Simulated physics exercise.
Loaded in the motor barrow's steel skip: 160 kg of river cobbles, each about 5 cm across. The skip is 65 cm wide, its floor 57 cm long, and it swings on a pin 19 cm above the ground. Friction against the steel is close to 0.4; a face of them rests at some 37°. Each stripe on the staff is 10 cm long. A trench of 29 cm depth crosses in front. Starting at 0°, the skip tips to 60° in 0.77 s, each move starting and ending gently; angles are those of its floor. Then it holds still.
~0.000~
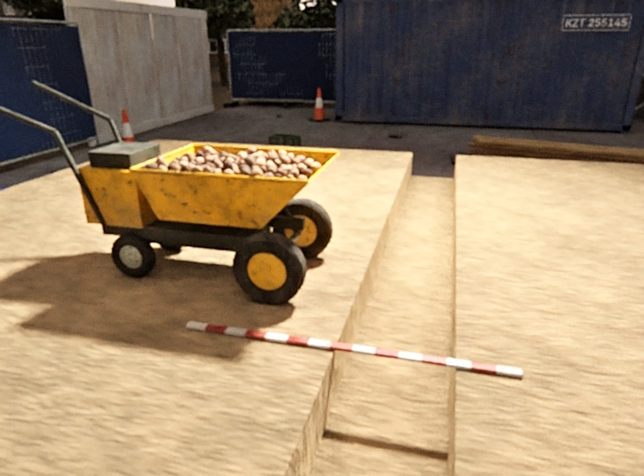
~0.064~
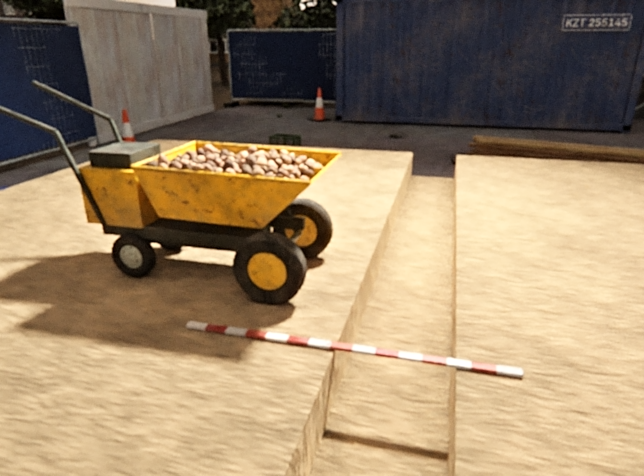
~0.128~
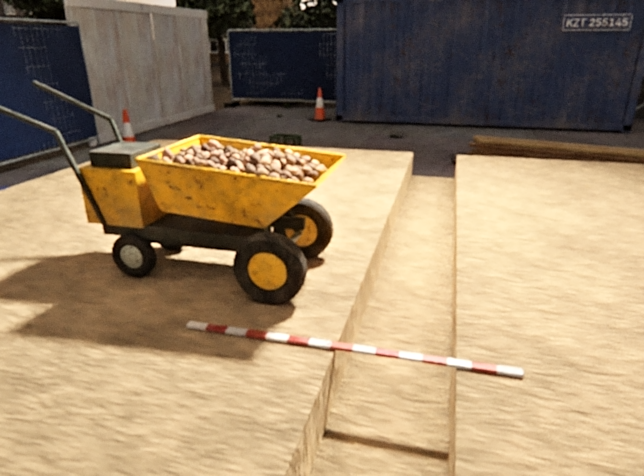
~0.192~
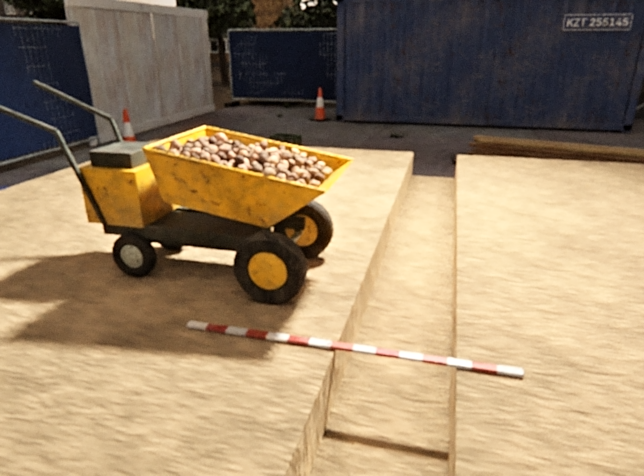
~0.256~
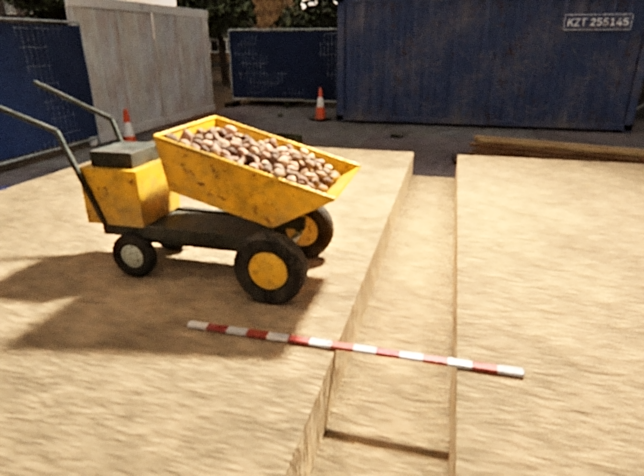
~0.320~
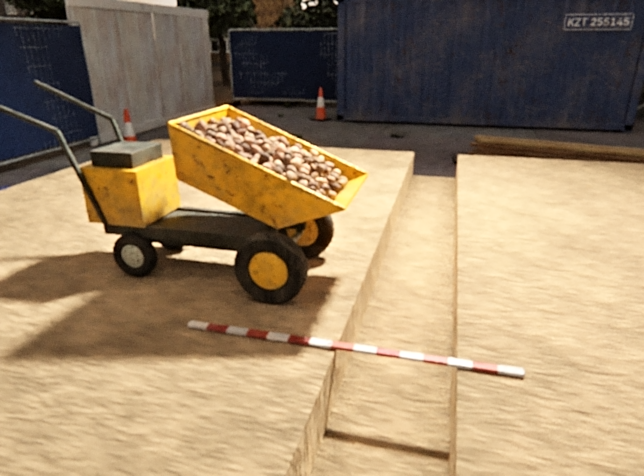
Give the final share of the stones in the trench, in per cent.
Close to 92 in a hundred.
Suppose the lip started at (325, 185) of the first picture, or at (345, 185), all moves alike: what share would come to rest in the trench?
Near 80 per cent from the first place, 65 from the second.
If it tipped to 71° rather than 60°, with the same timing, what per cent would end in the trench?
It would be near 95 per cent.
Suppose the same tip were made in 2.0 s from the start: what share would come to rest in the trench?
Then about 100 per cent.
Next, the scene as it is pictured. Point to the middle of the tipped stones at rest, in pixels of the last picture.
Around (418, 326).
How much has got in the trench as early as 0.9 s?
About 20 per cent by then.
After 0.6 s the floor is at 51°; 100 % in the skip; the foremost stones are at (367, 226).
After 0.9 s the floor is at 60°; 82 % in the skip, 18 % in the trench; the foremost stones are at (440, 313).
After 1.2 s the floor is at 60°; 37 % in the skip, 55 % in the trench, 8 % past the trench; the foremost stones are at (549, 303).
After 3.2 s the floor is at 60°; 0 % in the skip, 92 % in the trench, 8 % past the trench; the foremost stones are past the picture's edge.
